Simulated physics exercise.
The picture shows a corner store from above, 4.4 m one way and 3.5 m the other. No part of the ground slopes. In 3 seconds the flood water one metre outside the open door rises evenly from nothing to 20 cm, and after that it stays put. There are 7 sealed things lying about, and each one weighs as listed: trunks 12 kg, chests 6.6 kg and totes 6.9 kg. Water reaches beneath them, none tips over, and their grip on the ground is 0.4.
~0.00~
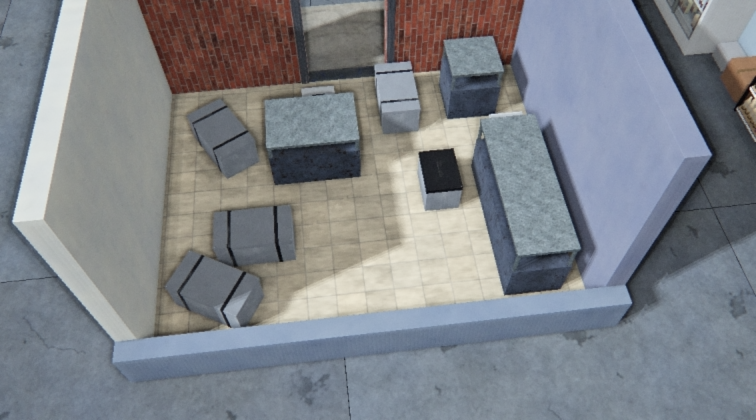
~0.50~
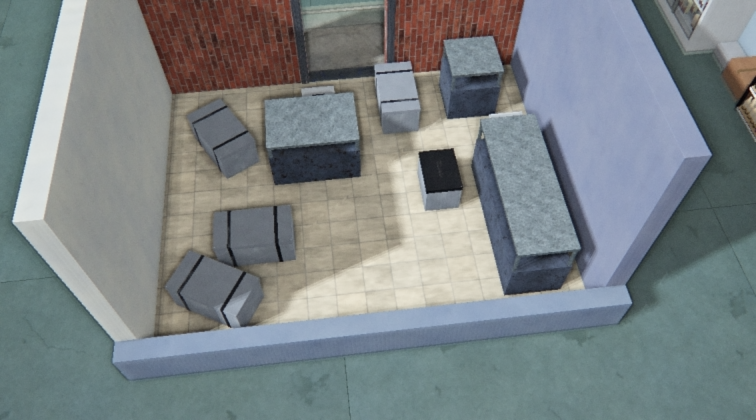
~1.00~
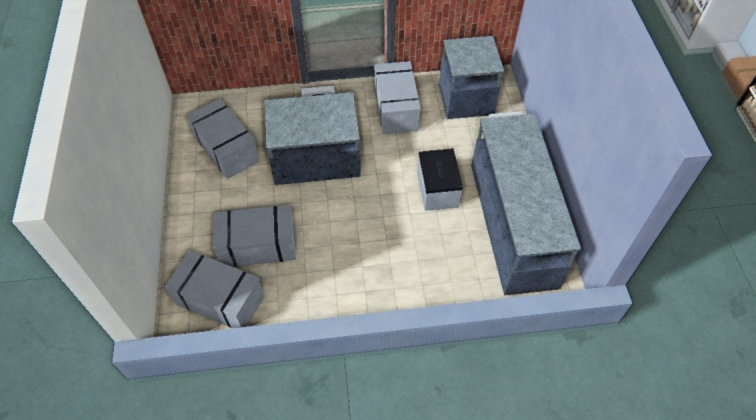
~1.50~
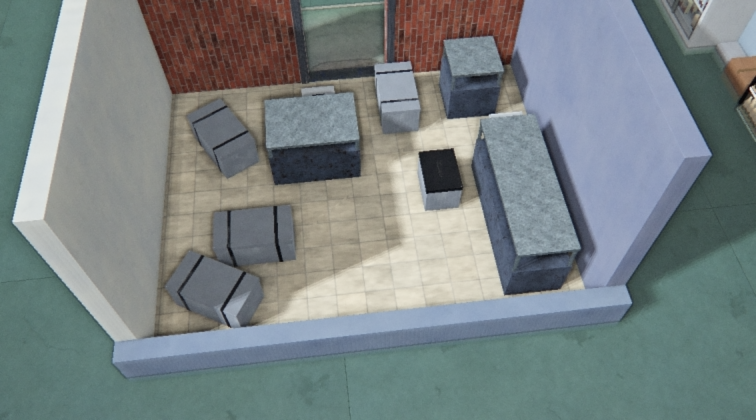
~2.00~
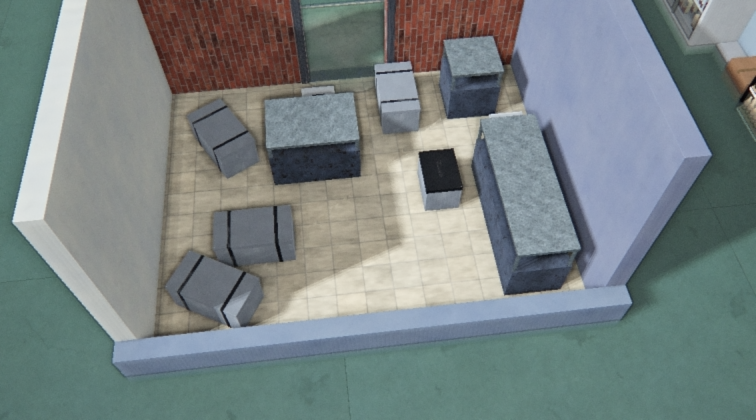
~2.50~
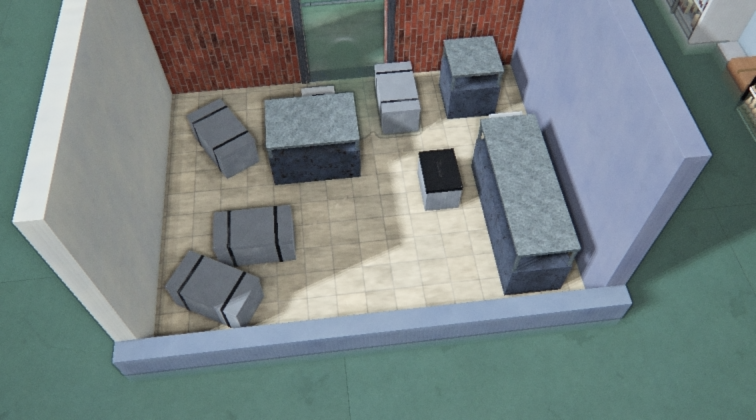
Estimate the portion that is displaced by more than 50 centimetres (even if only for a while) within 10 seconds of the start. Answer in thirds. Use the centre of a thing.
One to two thirds.
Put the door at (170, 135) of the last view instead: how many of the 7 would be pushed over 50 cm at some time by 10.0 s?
In that case 5 of them.
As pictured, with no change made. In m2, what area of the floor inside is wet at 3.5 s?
Around 3.5 m2 of it.
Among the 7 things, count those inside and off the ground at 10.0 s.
At that moment it comes to 6.
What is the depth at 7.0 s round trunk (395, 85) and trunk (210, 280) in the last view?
First about 4 cm, second about 2 cm.
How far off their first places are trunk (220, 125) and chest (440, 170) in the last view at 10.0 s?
140 cm and 140 cm respectively.
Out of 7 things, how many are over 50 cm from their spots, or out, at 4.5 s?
The number by then is 1.
After 3.5 s 0 of 7 are over 50 cm from their spots; 0 afloat.
After 4.5 s 1 of 7 are over 50 cm from their spots; 0 afloat.
After 7.0 s 3 of 7 are over 50 cm from their spots; 2 afloat.
After 10.0 s 4 of 7 are over 50 cm from their spots, and 4 have been at some point; 6 afloat.
